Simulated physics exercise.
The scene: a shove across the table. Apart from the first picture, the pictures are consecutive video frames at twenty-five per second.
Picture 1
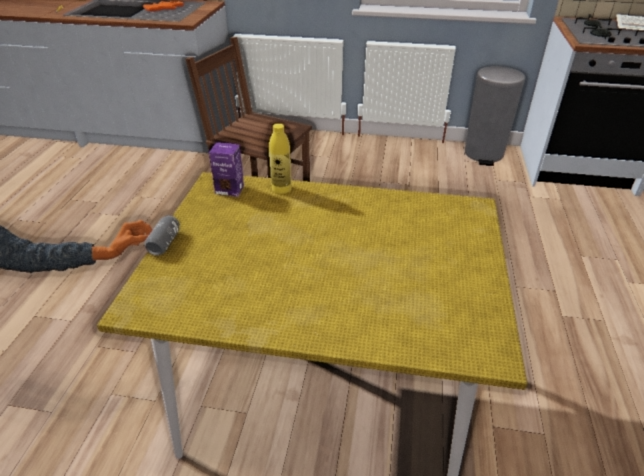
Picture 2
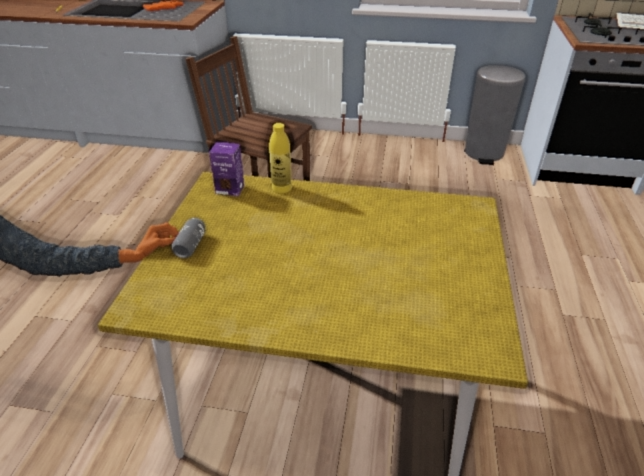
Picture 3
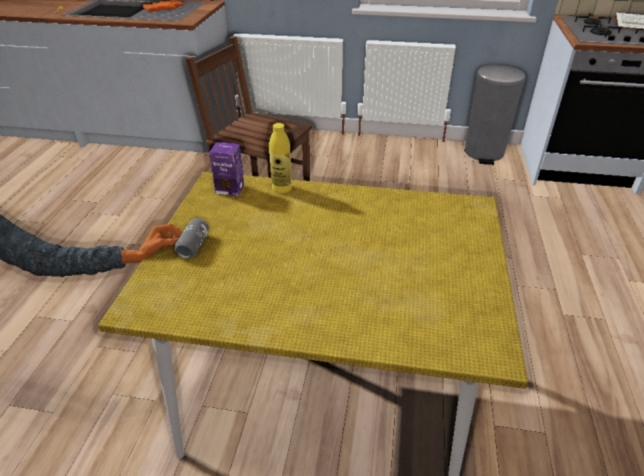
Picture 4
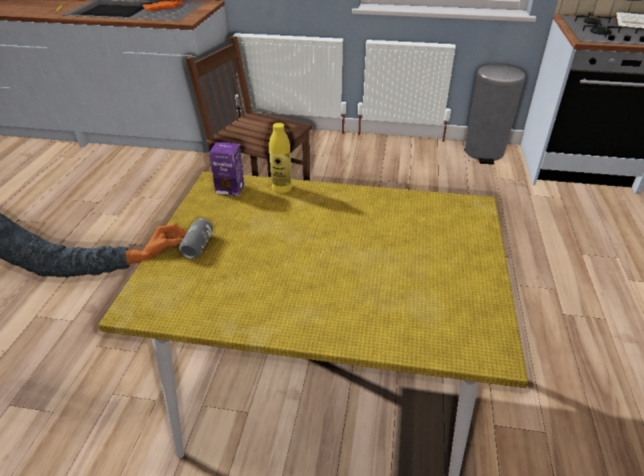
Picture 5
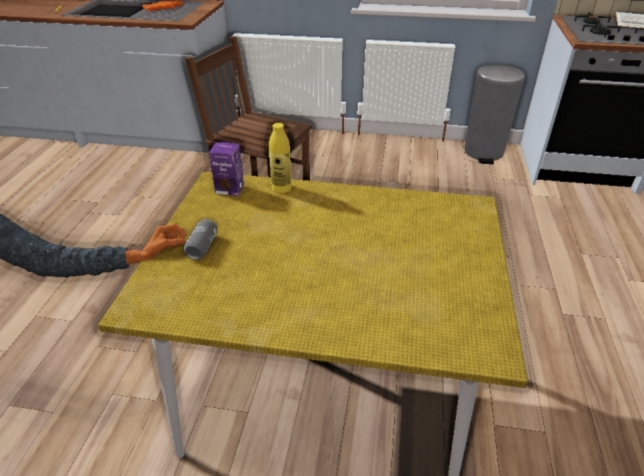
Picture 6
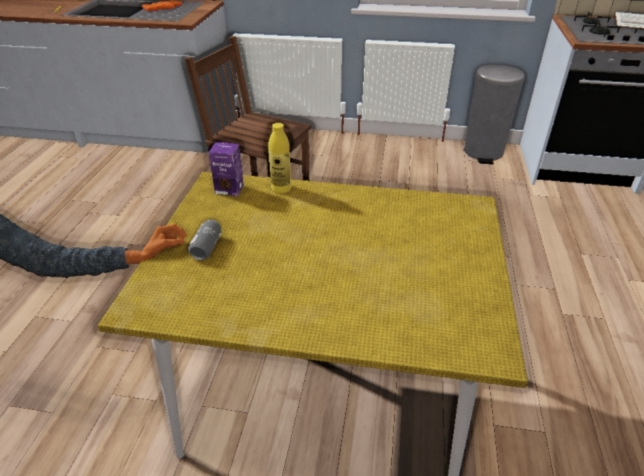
A yellow-topped table stands in a kitchen with a wooden floor, seen from above by a camera that stays still. A purple carton and a yellow bottle stand at its far left corner, with a brown chair behind them, while an arm in a dark sleeve reaches in from the left. The hand pushes a grey can a short way right, then the can shifts slightly farther, leaving the fingers.
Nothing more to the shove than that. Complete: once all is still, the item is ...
On the table.
Then, 0.20 s on from there, grey can shifted about its own width near (226, 242).
Then, 0.50 s on from there, grey can shifted well along near (249, 244).
In the end, moved from the start, grey can. At the end, from the last picture's camera, grey can near (265, 246).
